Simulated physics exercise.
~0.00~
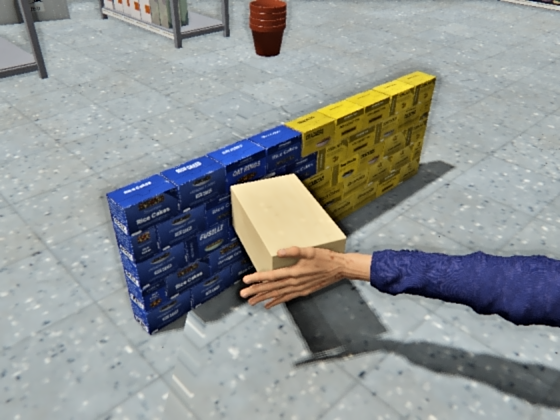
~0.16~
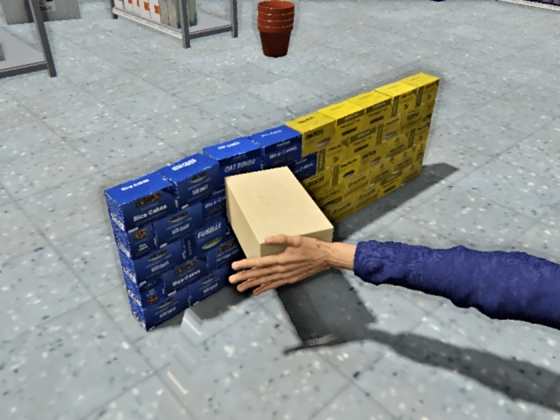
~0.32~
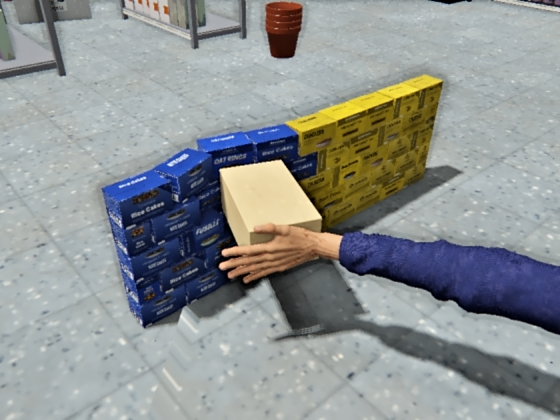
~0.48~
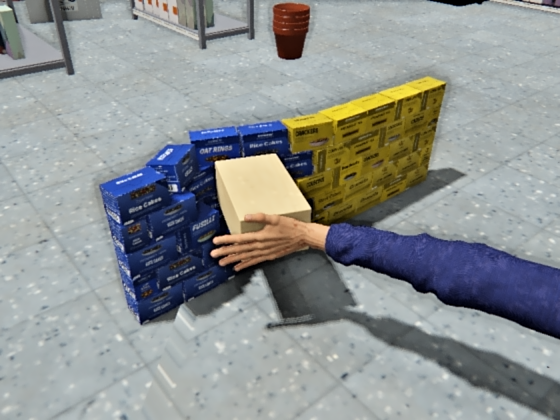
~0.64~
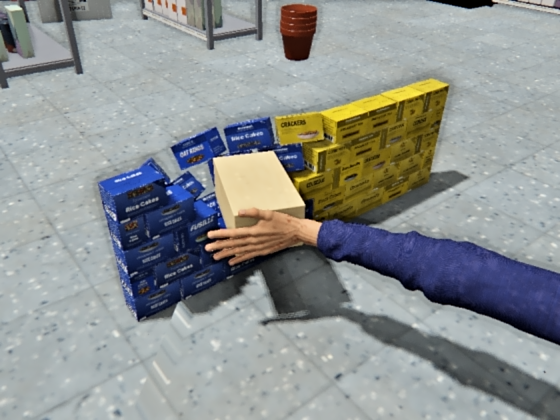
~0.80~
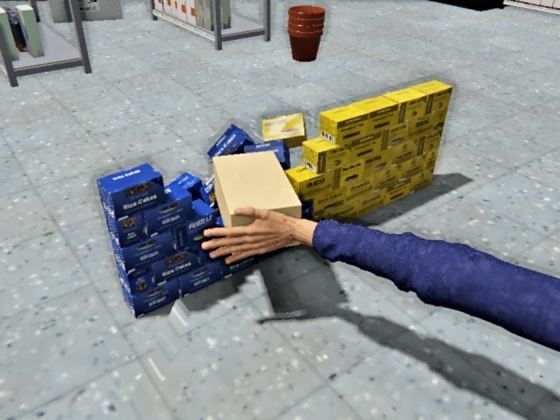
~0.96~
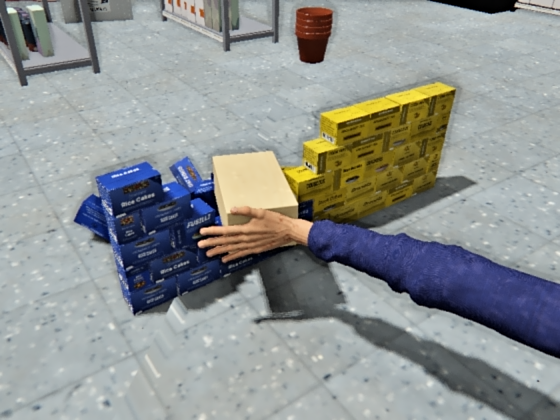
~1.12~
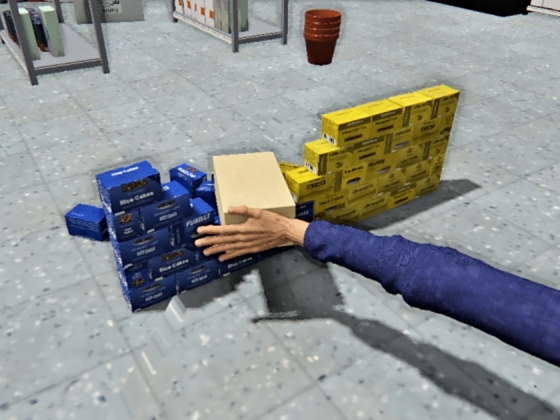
At the start, a hand in a dark blue sleeve holds a pale block against the blue side of a low wall of stacked packets, blue on the left and yellow on the right. The hand pushes the block into the wall, and the upper blue packets shift back and begin to twist and lean. Next, several blue packets tip and tumble behind the wall, and a yellow one beside the gap falls too. The block then stops in the gap. At the end, a blue stack stands at the left near fallen packets, while most of the yellow section remains upright, its near edge stepped.
